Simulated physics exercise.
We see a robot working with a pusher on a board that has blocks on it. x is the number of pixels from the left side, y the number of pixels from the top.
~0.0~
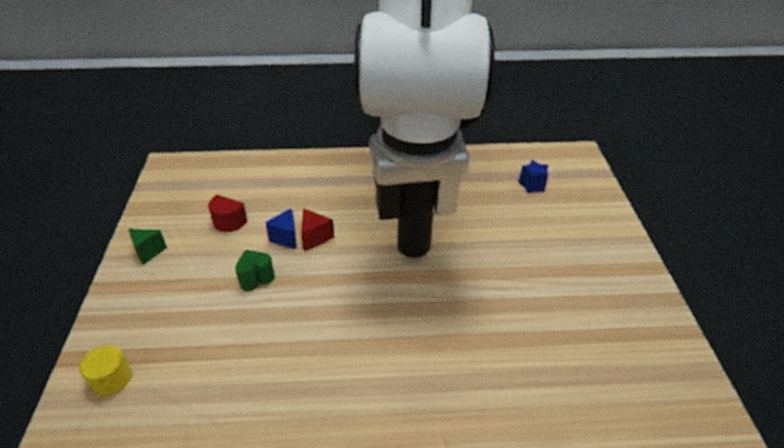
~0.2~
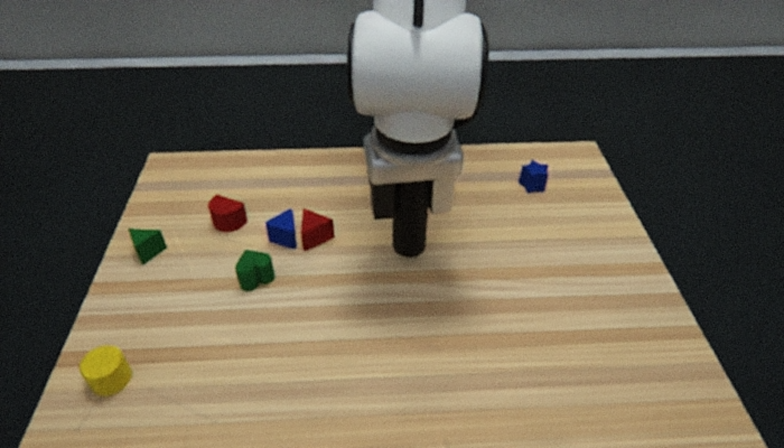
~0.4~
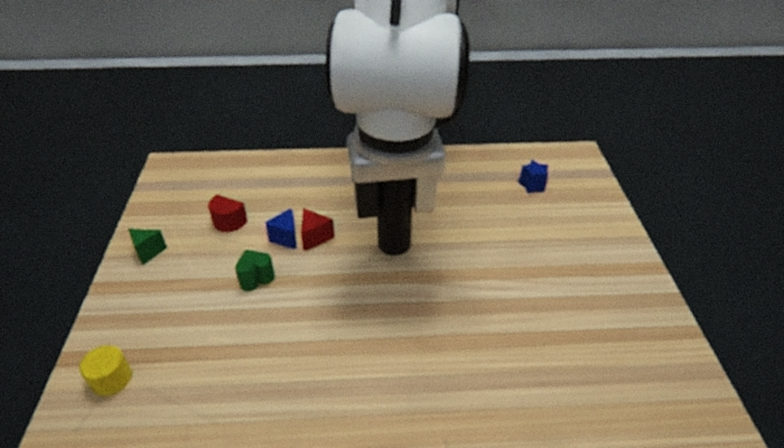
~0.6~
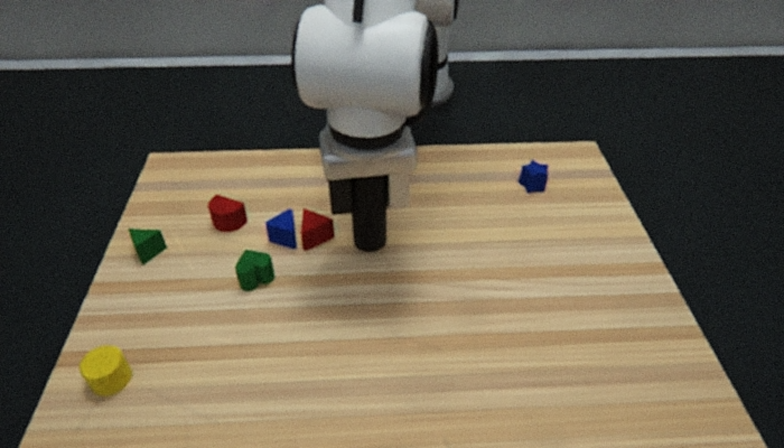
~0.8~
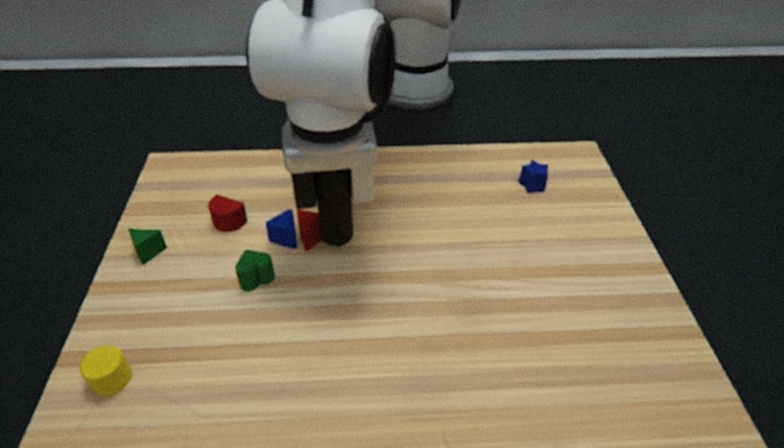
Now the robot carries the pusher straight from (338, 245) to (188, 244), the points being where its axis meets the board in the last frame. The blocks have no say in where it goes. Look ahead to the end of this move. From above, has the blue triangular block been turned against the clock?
No, that is not how it ends up.
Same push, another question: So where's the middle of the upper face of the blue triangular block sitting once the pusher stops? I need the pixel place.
In the picture, that point is around (185, 207).
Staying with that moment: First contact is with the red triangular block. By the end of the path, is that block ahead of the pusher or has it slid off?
Slipped off.
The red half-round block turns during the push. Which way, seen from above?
Seen from above, its turn is clockwise.
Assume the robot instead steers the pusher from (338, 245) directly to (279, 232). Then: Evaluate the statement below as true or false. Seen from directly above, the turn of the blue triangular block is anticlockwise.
The claim holds.
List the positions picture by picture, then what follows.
The first picture shows pusher's lower end (414, 246); green triangular block (141, 235); red half-round block (223, 204); blue triangular block (283, 220); red triangular block (313, 220).
The second picture shows pusher (409, 246); blocks still.
The third picture shows pusher (394, 244); blocks still.
The fourth picture shows pusher (370, 241); blocks still.
The fifth picture shows pusher (337, 235); green triangular block (141, 235); red half-round block (223, 204); blue triangular block (283, 220); red triangular block (310, 219).
The first path, step by step. One third of the way, pusher (286, 234); blue triangular block (248, 215); red triangular block (269, 212).
Two thirds of the way, pusher (235, 233); red half-round block (204, 195), turned 25° clockwise; blue triangular block (214, 210), turned 20° clockwise; red triangular block (237, 205), turned 25° clockwise.
At the end, pusher (184, 233); green triangular block still; red half-round block (202, 188), turned 45° clockwise; blue triangular block (185, 207), turned 105° clockwise; red triangular block (235, 205), turned 40° clockwise.
